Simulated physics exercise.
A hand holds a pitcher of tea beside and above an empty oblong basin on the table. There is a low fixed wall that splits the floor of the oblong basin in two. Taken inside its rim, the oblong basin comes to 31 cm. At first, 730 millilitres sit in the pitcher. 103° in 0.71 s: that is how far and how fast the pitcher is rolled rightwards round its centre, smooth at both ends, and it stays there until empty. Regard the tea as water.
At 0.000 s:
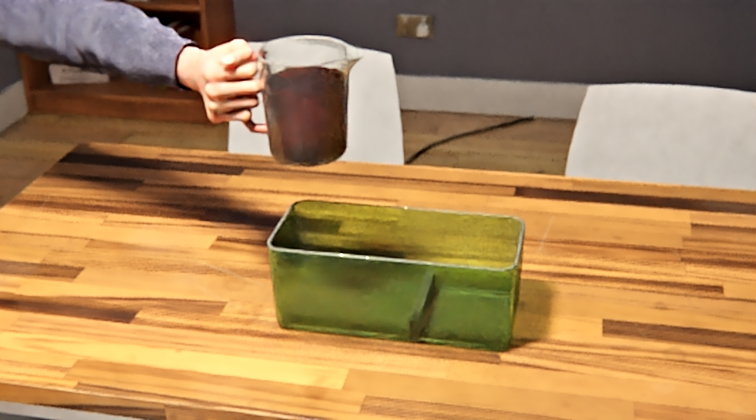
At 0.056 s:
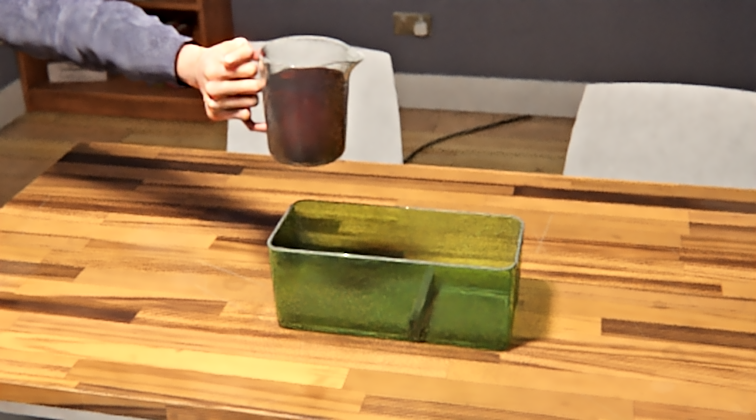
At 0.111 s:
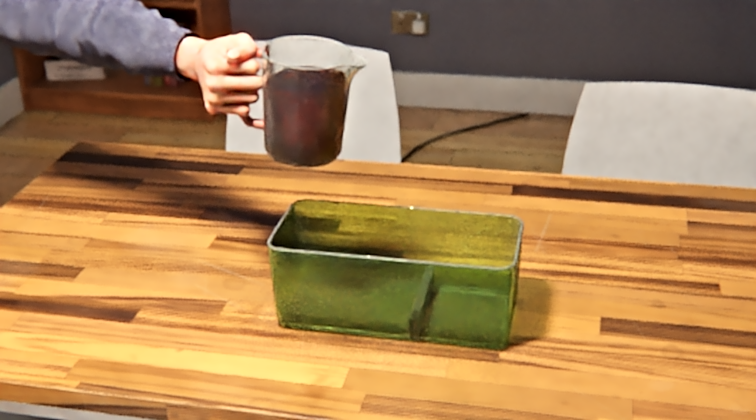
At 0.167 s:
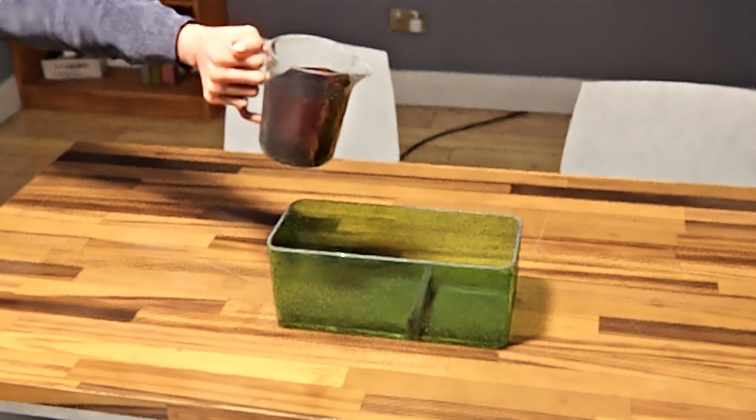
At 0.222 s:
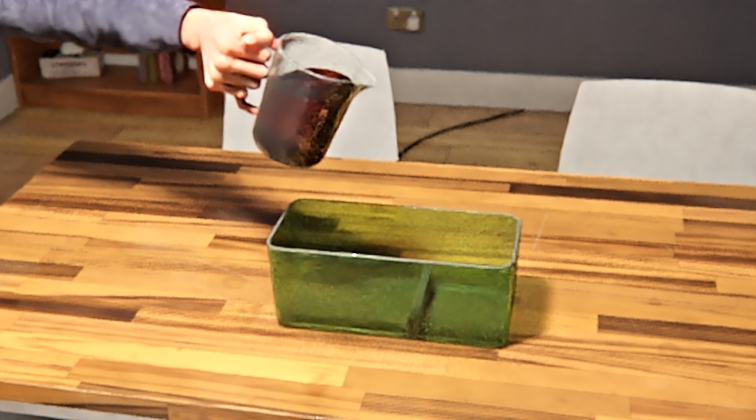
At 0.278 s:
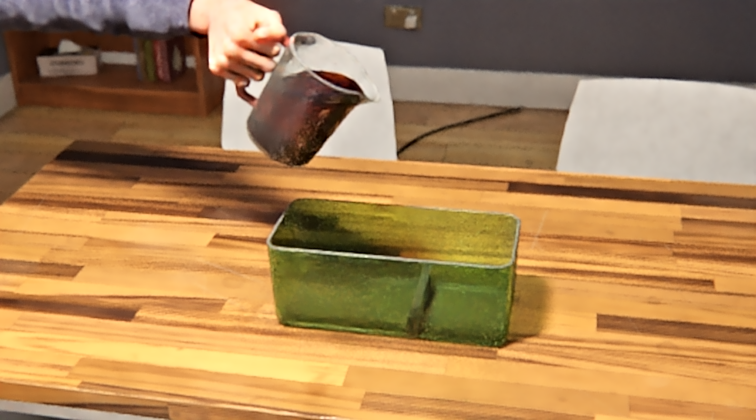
To begin with, a hand holds a clear pitcher of dark tea upright above and beside an empty green oblong basin on a striped wooden table. The hand then tilts the pitcher rightwards, slowly at first and then further, the tea shifting towards the lip while the basin stays still.
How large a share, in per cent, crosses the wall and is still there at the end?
A share of about 56 per cent.
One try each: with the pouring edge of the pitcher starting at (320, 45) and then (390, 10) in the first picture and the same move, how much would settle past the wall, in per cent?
In turn about 10 and 65 per cent.
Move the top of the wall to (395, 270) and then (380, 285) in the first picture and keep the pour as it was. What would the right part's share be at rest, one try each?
First try about 95 %, second try about 90 %.
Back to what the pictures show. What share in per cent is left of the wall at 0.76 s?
Some 20 per cent.
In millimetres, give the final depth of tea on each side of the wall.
Depths: Left near 12 mm, right near 28 mm.
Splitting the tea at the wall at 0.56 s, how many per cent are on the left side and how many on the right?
Lab note: Left near 1, right near 6.
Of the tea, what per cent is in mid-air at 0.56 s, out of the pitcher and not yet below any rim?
Roughly 26 percent.
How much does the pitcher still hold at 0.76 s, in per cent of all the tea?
Roughly 20 percent remains.
Then, 0.56 s in, the tilt is 92° and 67 per cent is still to pour, 1 is left of the wall and 6 right of it.
Then, 0.76 s in, the tilt is 103° and 20 per cent is still to pour, 20 is left of the wall and 38 right of it.
Then, 0.98 s in, the tilt is 103° and 3 per cent is still to pour, 32 is left of the wall and 58 right of it.
Then, 1.21 s in, the tilt is 103° and 0 per cent is still to pour, 40 is left of the wall and 58 right of it.
Finally, 42 per cent lies left of the wall, 56 right of it and 1 outside.
